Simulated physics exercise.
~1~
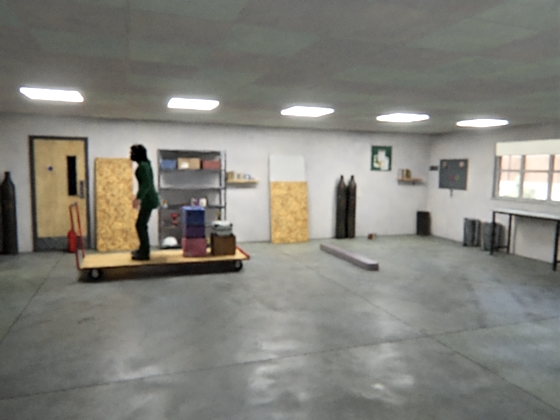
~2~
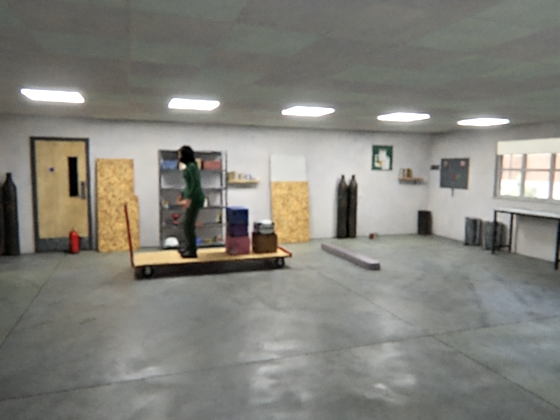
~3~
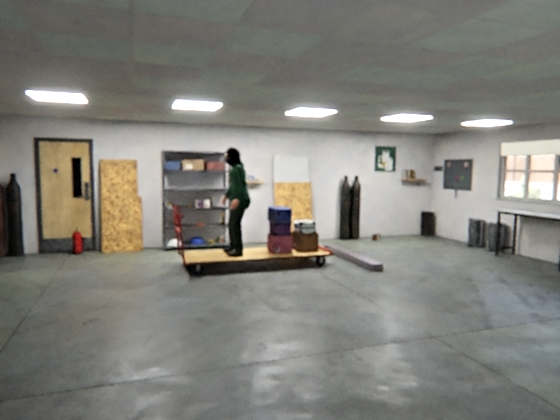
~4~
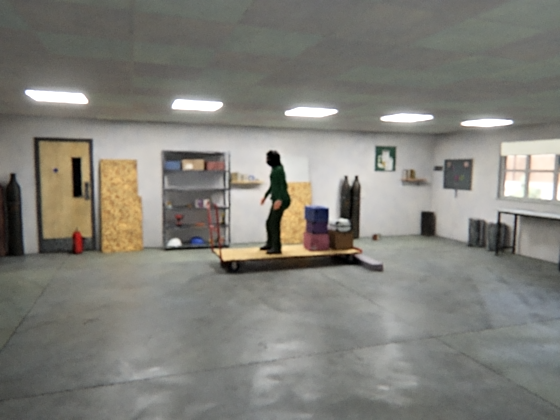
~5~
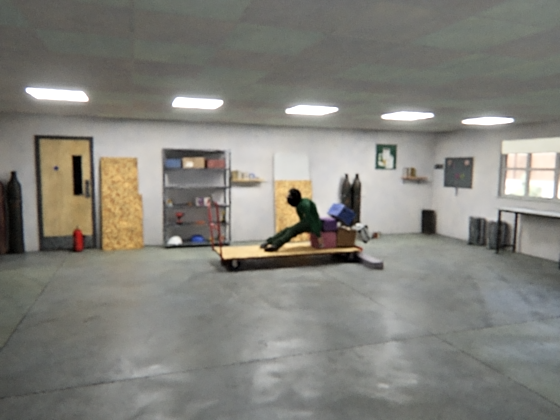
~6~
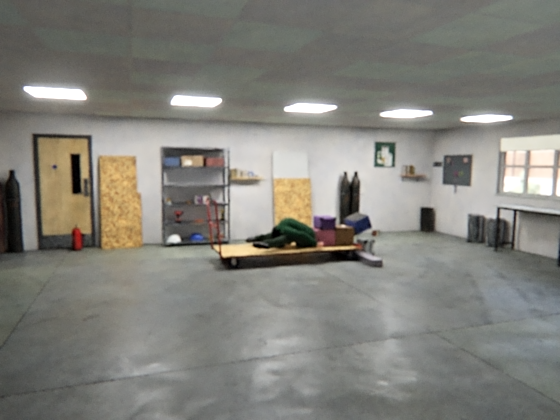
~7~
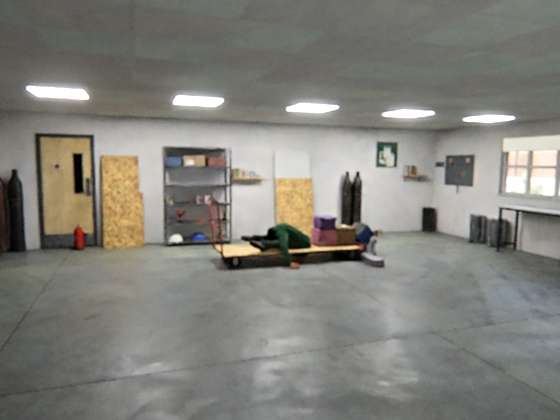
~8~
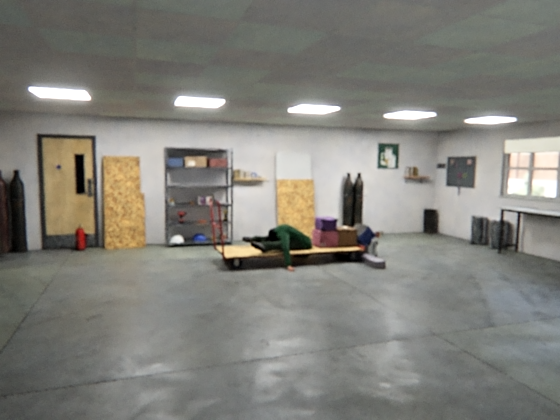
At the start, a figure in green stands on a flat trolley at the left of a workshop, behind a small stack of boxes and cases. The trolley rolls right across the concrete floor toward a low step, its rider staying upright. It stops abruptly at the step without tipping, and the rider pitches forward into the load while a blue toolbox and a white suitcase tumble off the front. The rider crumples onto the deck, one arm dropping over the near edge. At the end, the purple suitcase and other boxes remain aboard beside the slumped rider.
